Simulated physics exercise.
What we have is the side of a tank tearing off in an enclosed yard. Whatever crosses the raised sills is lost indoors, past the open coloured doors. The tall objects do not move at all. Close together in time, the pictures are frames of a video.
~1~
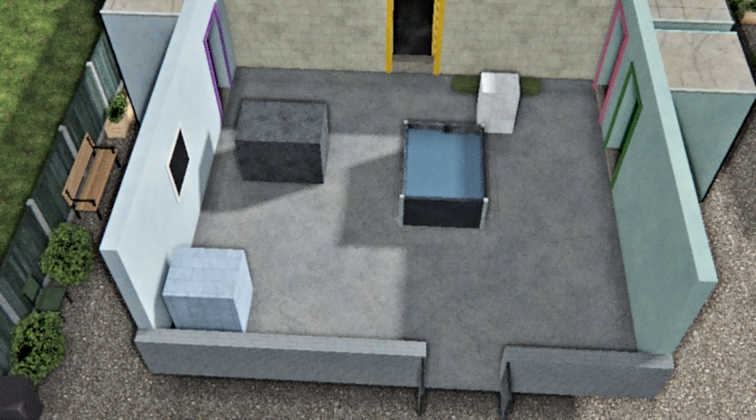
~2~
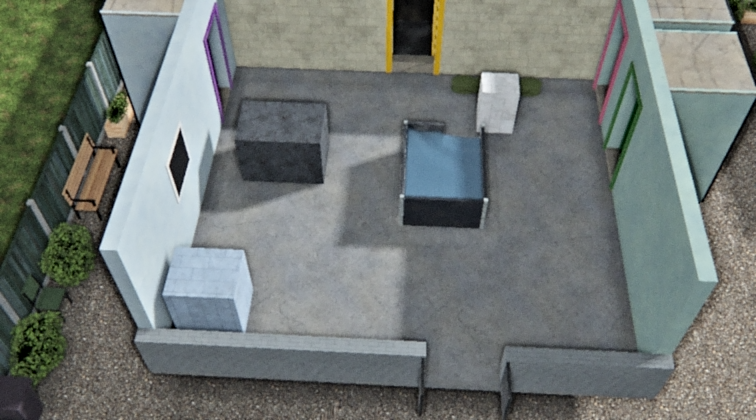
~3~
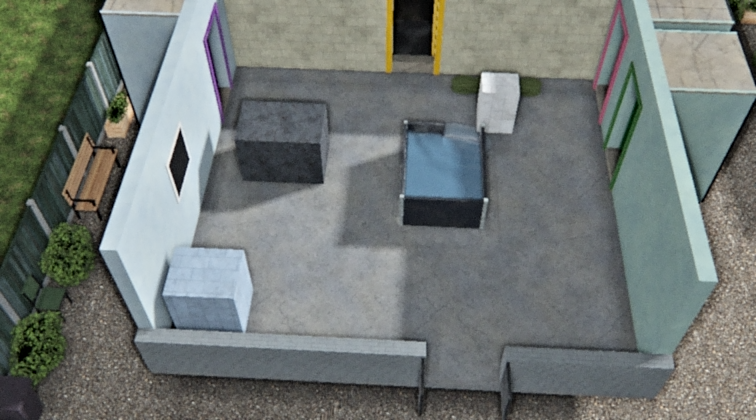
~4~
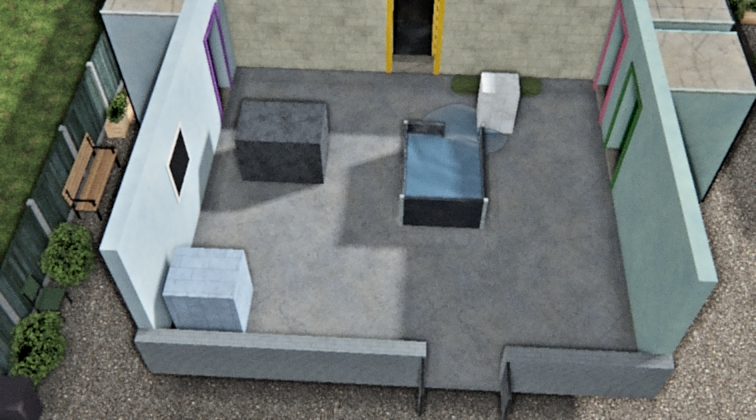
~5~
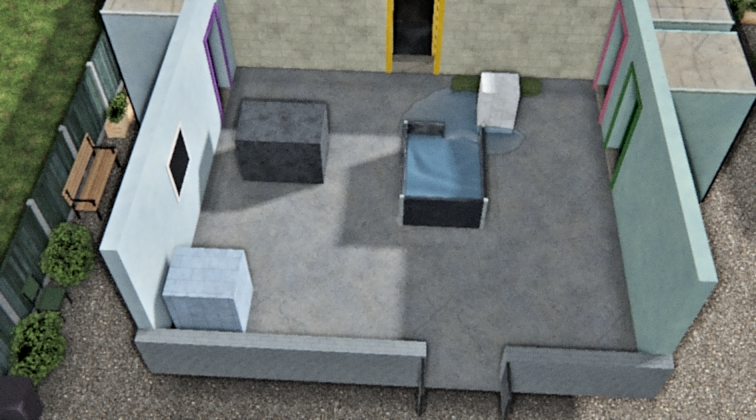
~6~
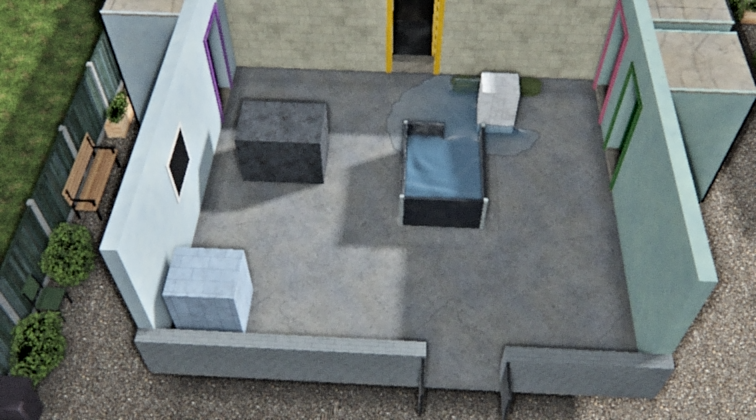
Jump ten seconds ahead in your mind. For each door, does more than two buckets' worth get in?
The pink door gets two buckets or less inside, the green door gets two buckets or less inside, the purple door gets more than two buckets inside, the yellow door gets two buckets or less inside.
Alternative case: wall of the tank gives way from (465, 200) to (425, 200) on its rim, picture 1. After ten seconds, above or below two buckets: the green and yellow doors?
First green door is not flooded, then yellow door is not flooded.
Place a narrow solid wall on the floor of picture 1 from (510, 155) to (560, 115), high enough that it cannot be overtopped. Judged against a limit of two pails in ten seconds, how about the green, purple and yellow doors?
Taking them in turn, the green door one is spared, the purple door one is flooded and the yellow door one is spared.
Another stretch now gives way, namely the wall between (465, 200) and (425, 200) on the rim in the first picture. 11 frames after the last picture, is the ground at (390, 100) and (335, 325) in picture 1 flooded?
Going through them in order, the first ends up left dry and the second waterlogged.
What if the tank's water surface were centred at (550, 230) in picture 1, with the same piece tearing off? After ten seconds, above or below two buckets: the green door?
The green door exceeds the limit.
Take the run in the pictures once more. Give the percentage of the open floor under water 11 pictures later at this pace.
Close to 20 %.
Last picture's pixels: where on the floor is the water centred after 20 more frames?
Around pixel (442, 145) of the last picture.
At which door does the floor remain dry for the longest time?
I'd go with the purple-painted one.
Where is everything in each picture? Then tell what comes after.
The first frame shows still water in the open tank at (444, 163).
In the second frame, the front is at a hidden place, out from the gap on the open tank's far side.
In the third frame, the front is at (454, 125), out from the gap on the open tank's far side.
In the fourth frame, water pours out on the open tank's far side and has run to (463, 106).
In the fifth frame, the front is at (448, 89), out from the gap on the open tank's far side.
In the sixth frame, water pours out on the open tank's far side and has run to (443, 75).
A moment on, water covers 15 % of the floor; the pink door not reached, the green door not reached, the purple door not reached, the yellow door wet at the sill, nothing in.
Next, water covers 20 % of the floor; the pink door wet at the sill, nothing in, the green door under two buckets in, the purple door not reached, the yellow door wet at the sill, nothing in.
Then, water covers 35 % of the floor; the pink door wet at the sill, nothing in, the green door under two buckets in, the purple door under two buckets in, the yellow door under two buckets in.
Later, water covers 55 % of the floor; the pink door wet at the sill, nothing in, the green door under two buckets in, the purple door over two buckets in, the yellow door under two buckets in.
In the end, water covers 75 % of the floor; the pink door wet at the sill, nothing in, the green door under two buckets in, the purple door far over two buckets in, the yellow door under two buckets in.
